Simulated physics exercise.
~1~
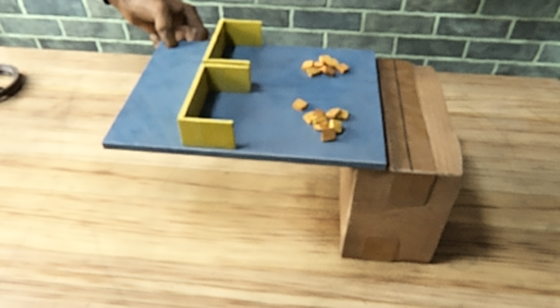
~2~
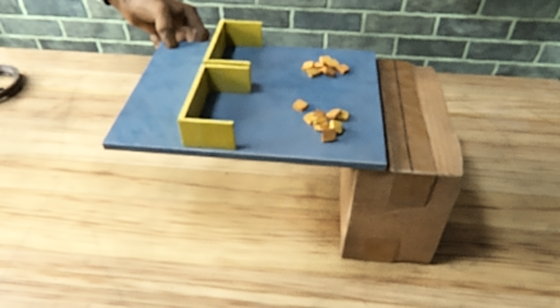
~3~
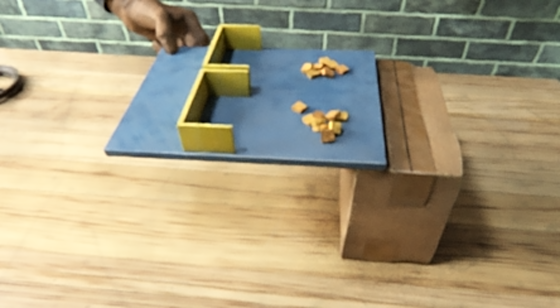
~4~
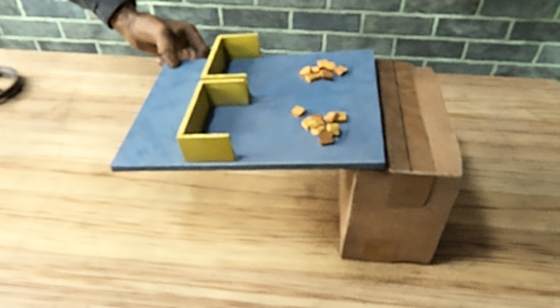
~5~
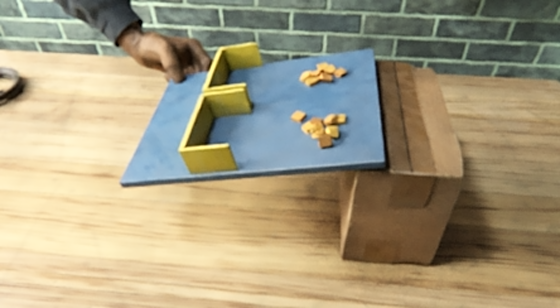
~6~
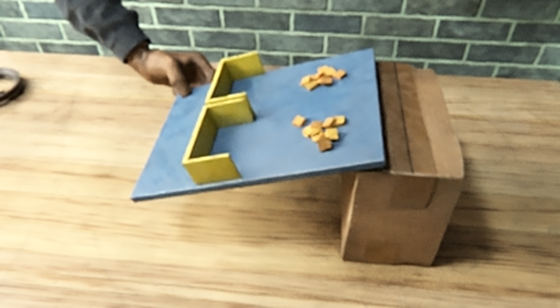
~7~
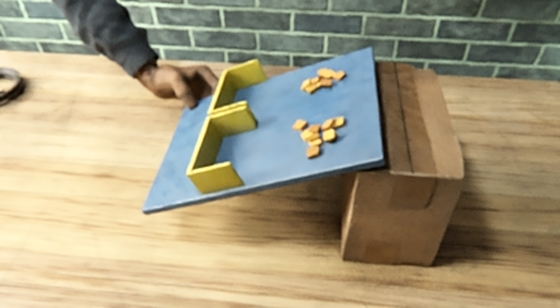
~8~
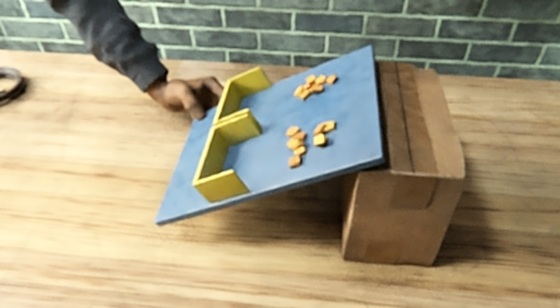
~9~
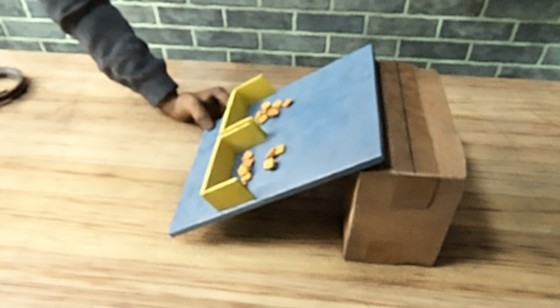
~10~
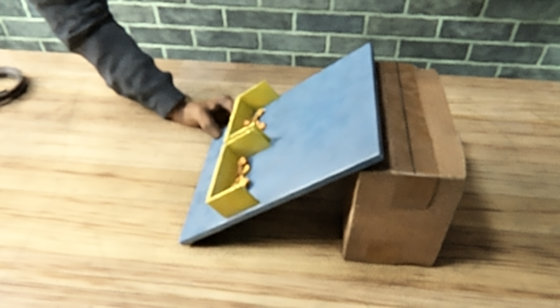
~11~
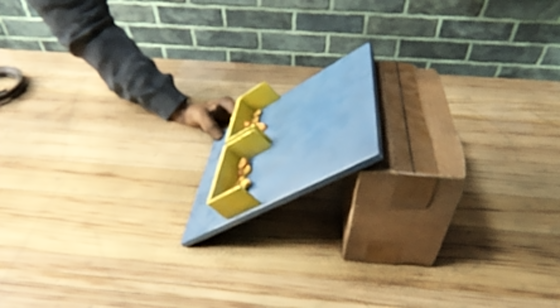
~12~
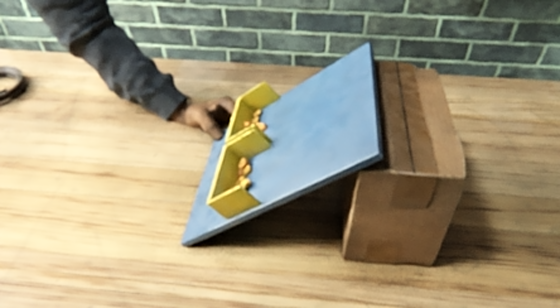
A blue board, seen from slightly above in a gently swaying view, rests its right end on a cardboard box on a wooden table before a grey-green brick wall. A hand at the upper left holds the other end, and two piles of small orange pieces sit to the right of yellow barriers. The hand lowers the left end, steepening the slope while the pieces at first stay put. Then both piles spread and slide down leftward into the barriers. The board settles, tilted against the box, with both groups gathered behind the yellow walls and the hand still beside it.
